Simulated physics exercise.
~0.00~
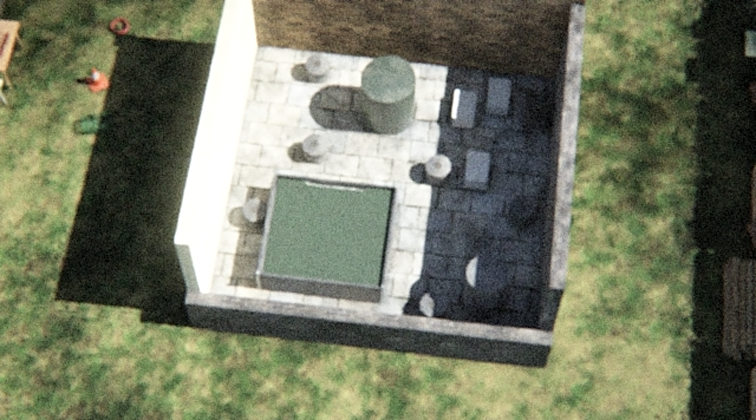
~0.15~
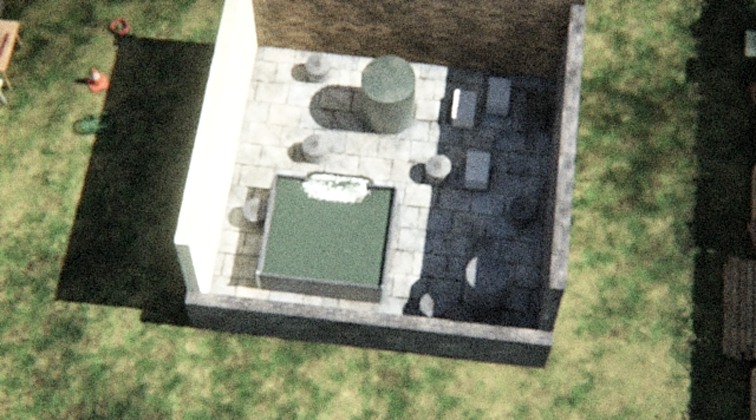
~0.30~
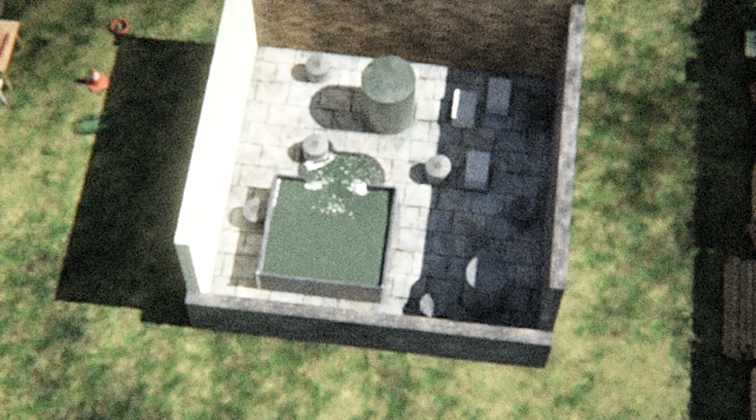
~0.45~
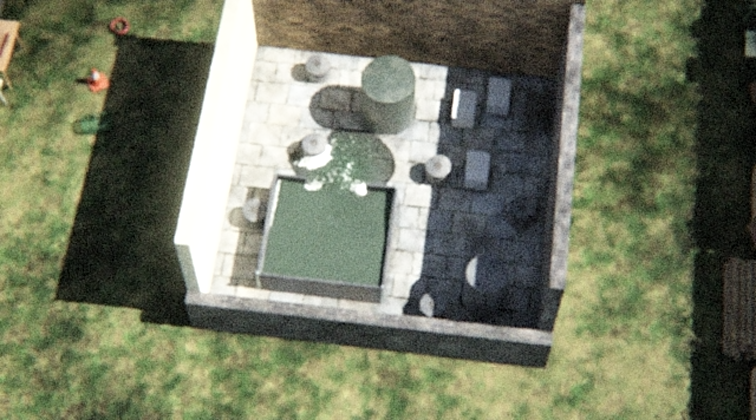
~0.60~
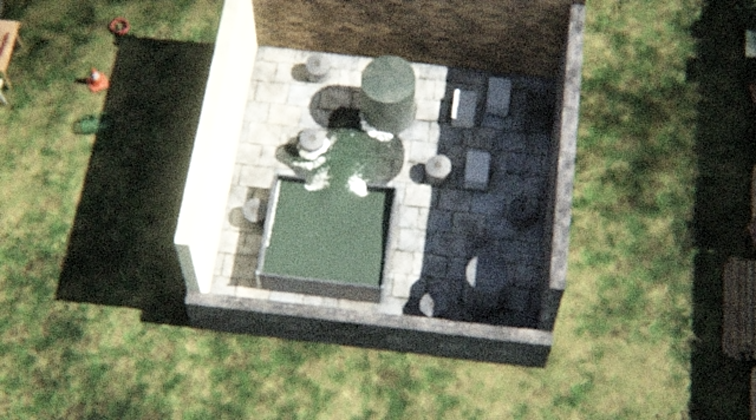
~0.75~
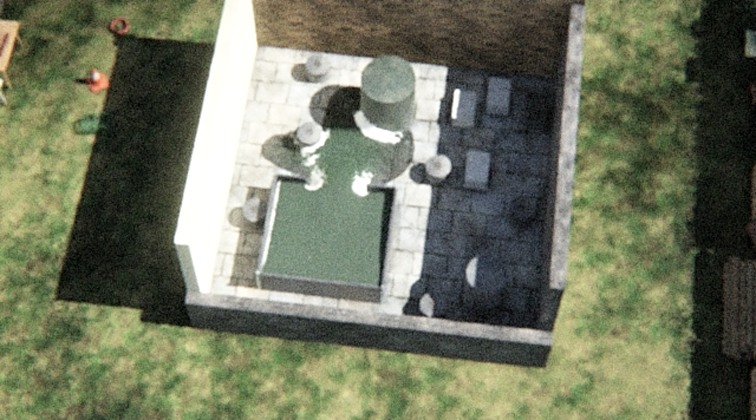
At the start, a green-topped rectangular tank stands in a walled, paved yard among pale round tubs, blocky chests and a tall cylinder. Water bursts out through its far side, foaming white, then spreads over the paving toward the cylinder and around the nearest tub, which shifts slightly away.
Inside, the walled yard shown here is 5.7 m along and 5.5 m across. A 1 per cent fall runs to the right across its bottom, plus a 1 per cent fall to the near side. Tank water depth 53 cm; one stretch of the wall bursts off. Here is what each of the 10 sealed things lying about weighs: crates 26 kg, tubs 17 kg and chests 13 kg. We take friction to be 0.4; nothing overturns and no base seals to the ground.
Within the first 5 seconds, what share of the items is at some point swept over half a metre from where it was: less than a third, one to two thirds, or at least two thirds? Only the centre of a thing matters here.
Less than a third.
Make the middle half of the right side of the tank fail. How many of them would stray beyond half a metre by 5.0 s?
So the tally would be 4.
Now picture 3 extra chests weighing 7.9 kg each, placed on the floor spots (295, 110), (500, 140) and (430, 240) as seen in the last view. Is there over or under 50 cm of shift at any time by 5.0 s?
Each in turn ends up beyond the limit, beyond the limit, within the limit.
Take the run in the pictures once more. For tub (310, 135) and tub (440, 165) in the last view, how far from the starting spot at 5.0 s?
The first ends 100 centimetres from its start and the second 0 centimetres.
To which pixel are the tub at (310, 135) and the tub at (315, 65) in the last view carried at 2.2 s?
Estimated pixels: (271, 75) and (277, 46).
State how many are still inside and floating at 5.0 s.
I'd say 1 of them.
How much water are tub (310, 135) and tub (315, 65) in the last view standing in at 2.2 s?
Depth approx. 7 cm / 13 cm.
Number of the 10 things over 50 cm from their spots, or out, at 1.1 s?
By my reckoning, 1.
After 1.1 s 1 of 10 are over 50 cm from their spots; 0 afloat.
After 2.2 s 2 of 10 are over 50 cm from their spots; 0 afloat.
After 3.5 s 2 of 10 are over 50 cm from their spots; 1 afloat.
After 5.0 s 2 of 10 are over 50 cm from their spots, and 2 have been at some point; 1 afloat.
